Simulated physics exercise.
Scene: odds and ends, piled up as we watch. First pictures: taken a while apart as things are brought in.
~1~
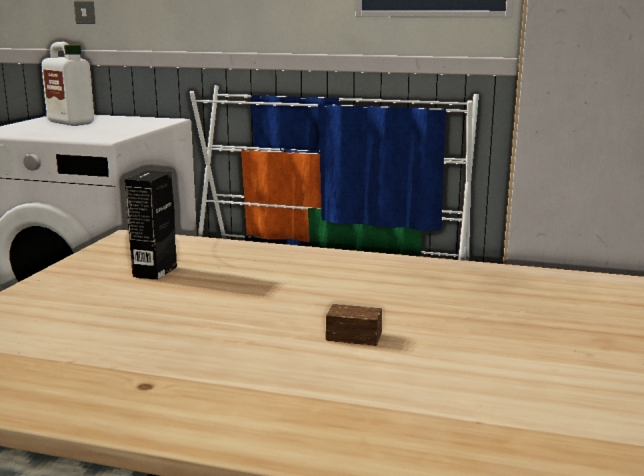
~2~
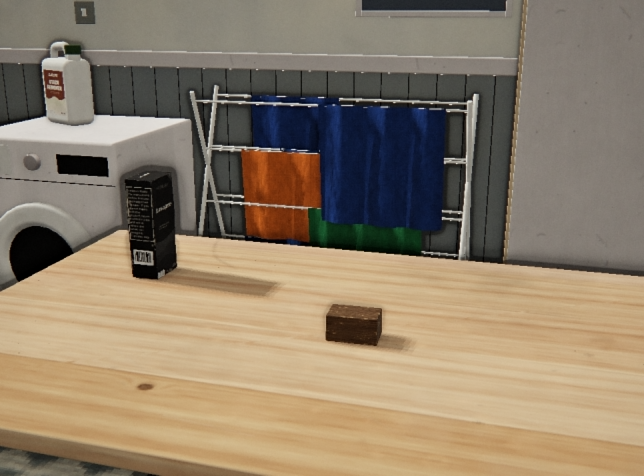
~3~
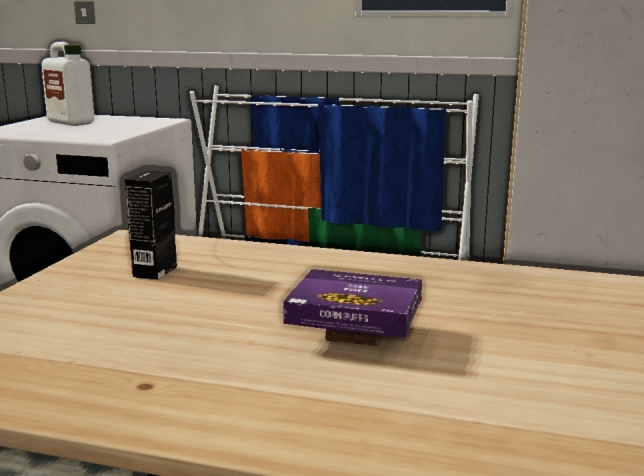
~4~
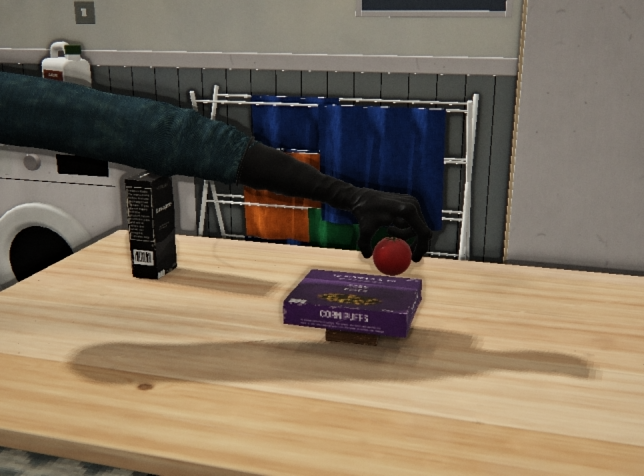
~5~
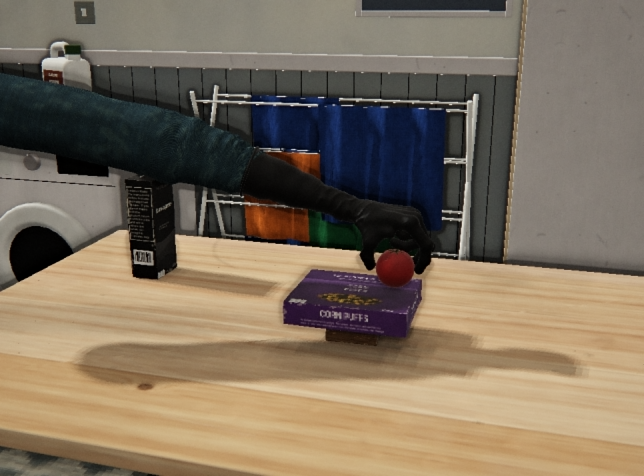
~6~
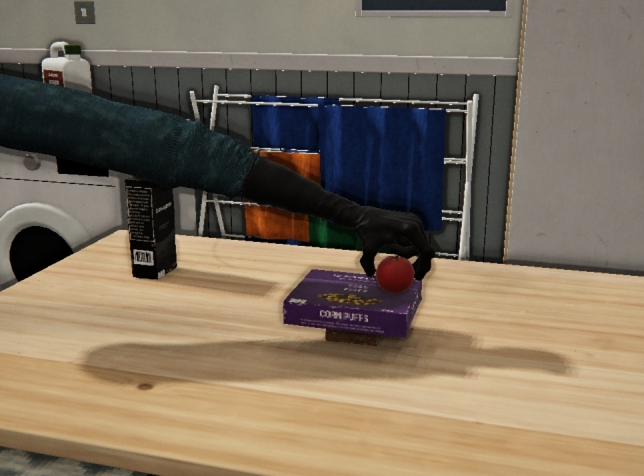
A gloved hand lowers a red tomato onto the purple packet lying on the brown block.
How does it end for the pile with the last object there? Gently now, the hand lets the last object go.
In the end the pile is still standing.
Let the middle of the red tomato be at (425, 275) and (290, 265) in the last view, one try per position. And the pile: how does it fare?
In the first case it gives way; in the second case it loses its balance.
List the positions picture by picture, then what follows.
The last thing is not in view yet; brown block (354, 325), in the first frame.
The last thing is not in view yet; black carton (152, 225), in the second frame.
The last thing is not in view yet; purple packet (355, 300), in the third frame.
Still above its spot; red tomato (393, 256), in the fourth frame.
Still above its spot; red tomato (395, 269); black carton (152, 225), in the fifth frame.
In place under the hand; red tomato (395, 275); purple packet (355, 300), in the sixth frame.
Then, 0.50 s later than the last frame, all is still.
Then, 1.30 s later than the last frame, red tomato resting near (396, 275).
When it is over, all 4 as before. End places, in pixels of the last picture, red tomato near (396, 275). The pile keeps its balance.
